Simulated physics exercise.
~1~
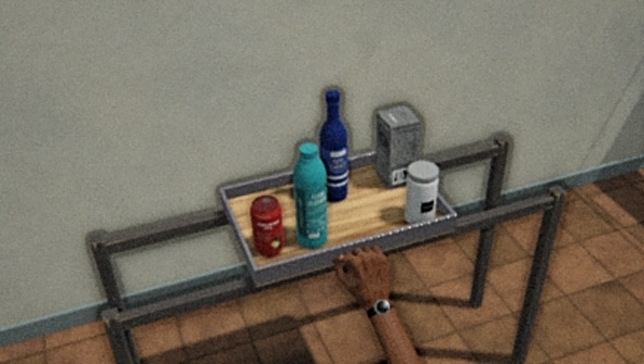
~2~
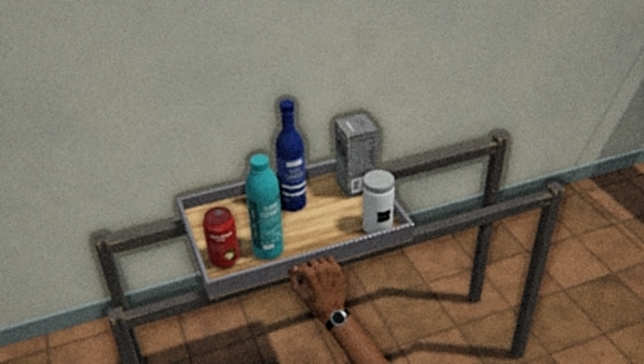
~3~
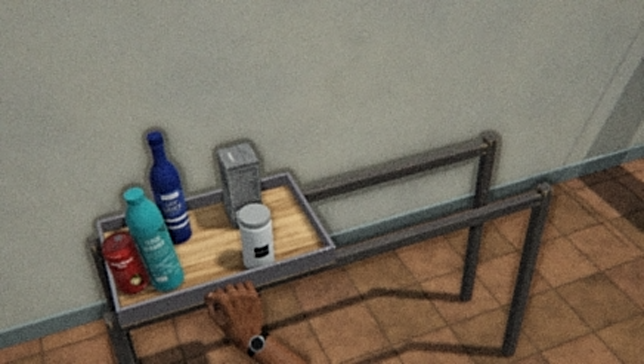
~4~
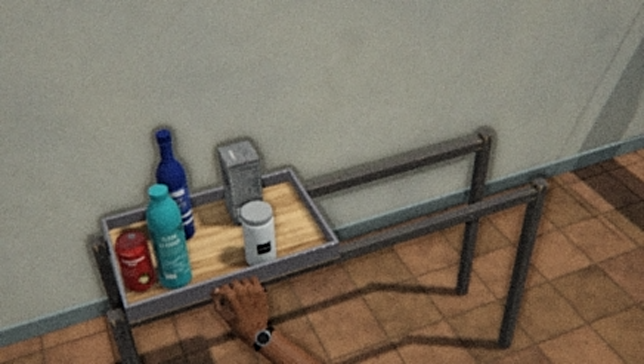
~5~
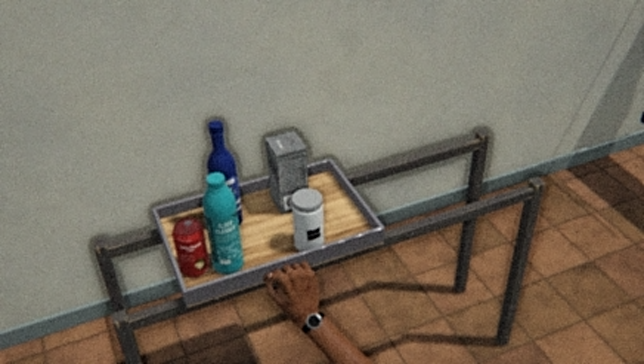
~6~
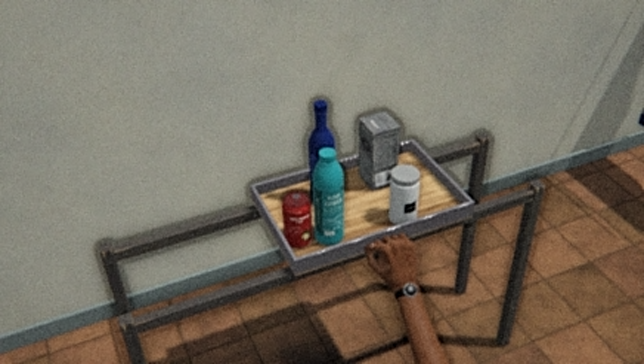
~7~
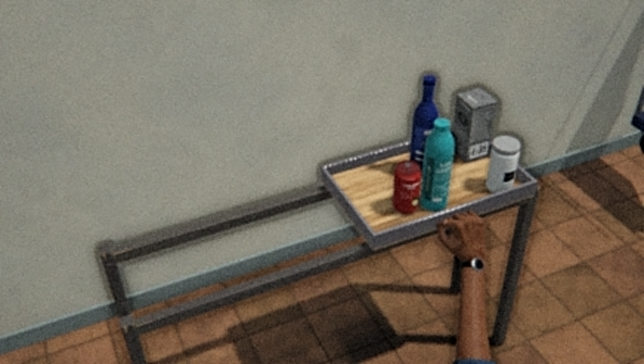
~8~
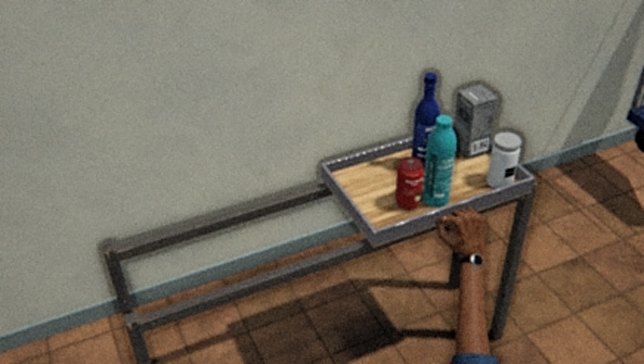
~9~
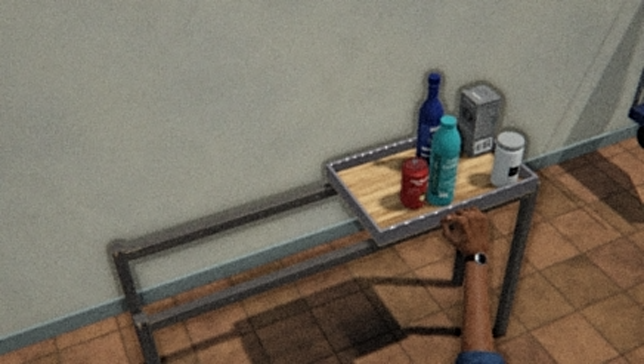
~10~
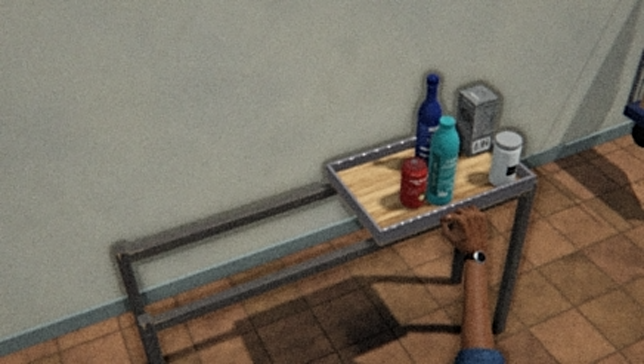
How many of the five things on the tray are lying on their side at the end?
None of them are. The two bottles, the can, the jar and the carton all still stand upright on the tray.
